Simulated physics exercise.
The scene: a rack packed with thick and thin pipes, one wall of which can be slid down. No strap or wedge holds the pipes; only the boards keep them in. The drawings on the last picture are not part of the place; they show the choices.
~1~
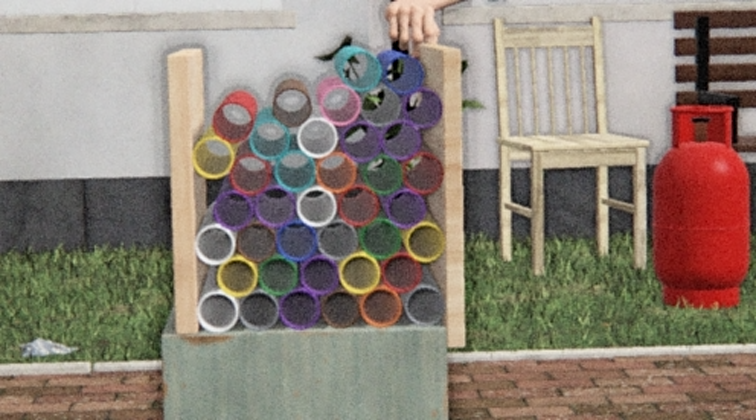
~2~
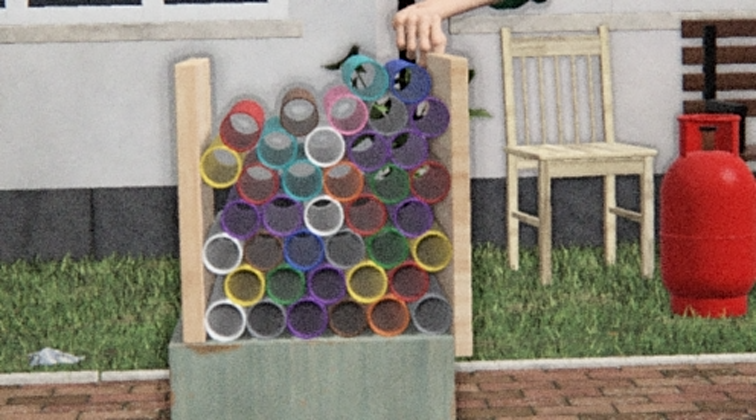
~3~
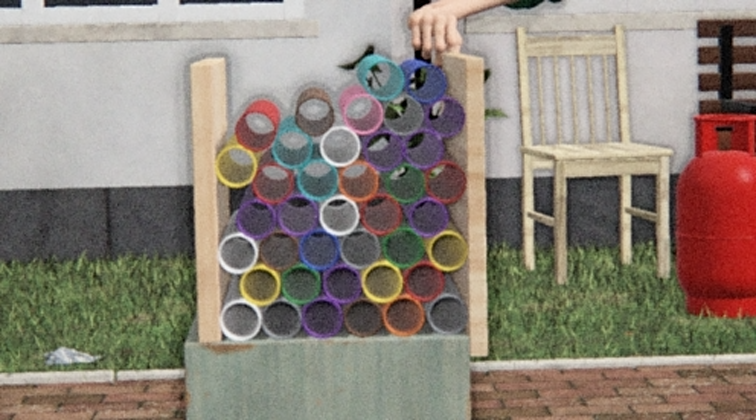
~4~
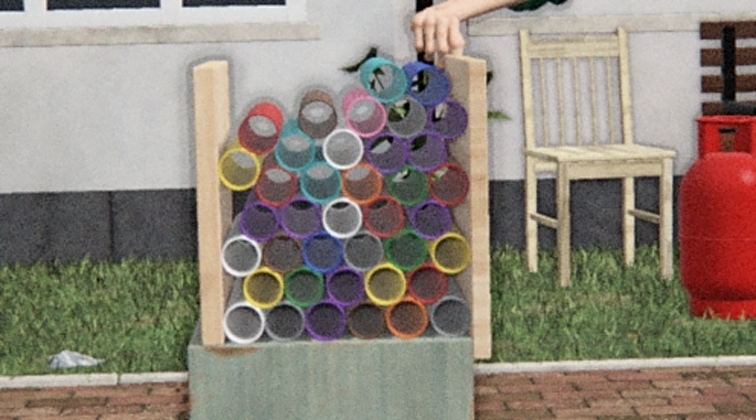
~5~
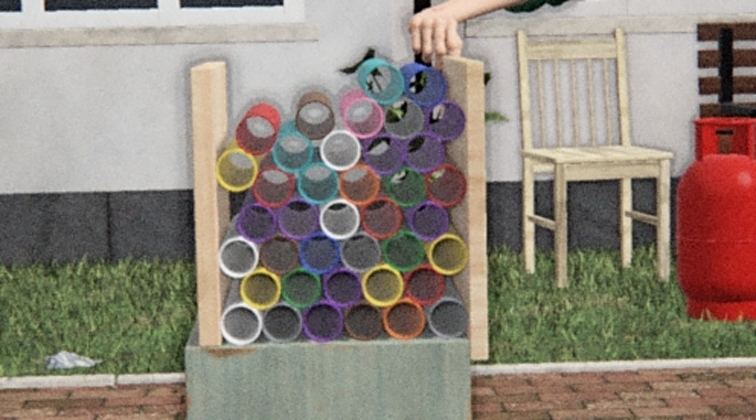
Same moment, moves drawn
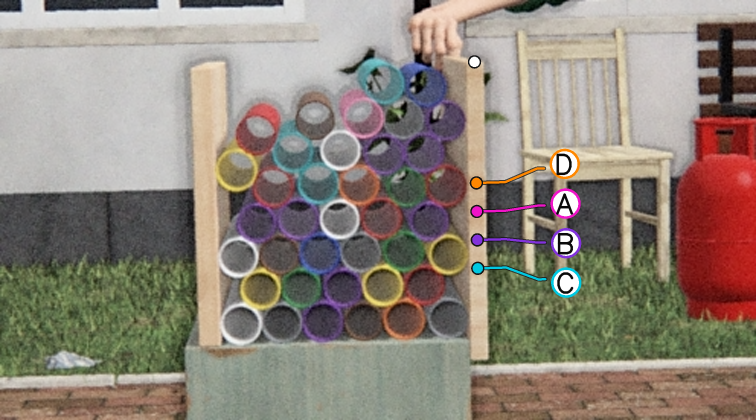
The video shows colourful round pipes stacked between two upright wooden boards on a pale green base outdoors, near a chair and a red gas cylinder. A hand rests at the top right while the pipes stay still and the view shifts slightly.
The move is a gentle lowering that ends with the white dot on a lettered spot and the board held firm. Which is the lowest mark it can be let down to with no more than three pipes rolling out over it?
The answer is mark A.
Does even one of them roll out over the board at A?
At A: Yes.
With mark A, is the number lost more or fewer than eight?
Fewer than eight.
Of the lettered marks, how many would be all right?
The number is two.
On the marked copy, A at (477, 212); B at (477, 240); C at (478, 268); D at (476, 183); the white dot at (474, 62).
Taking A. A third of the way, top of the board (466, 129).
Two thirds of the way, top of the board (467, 204).
When it is over, top of the board (467, 211), two out over the board.
As for the rest, B more than three out over the board; C more than three out over the board; D two out over the board.
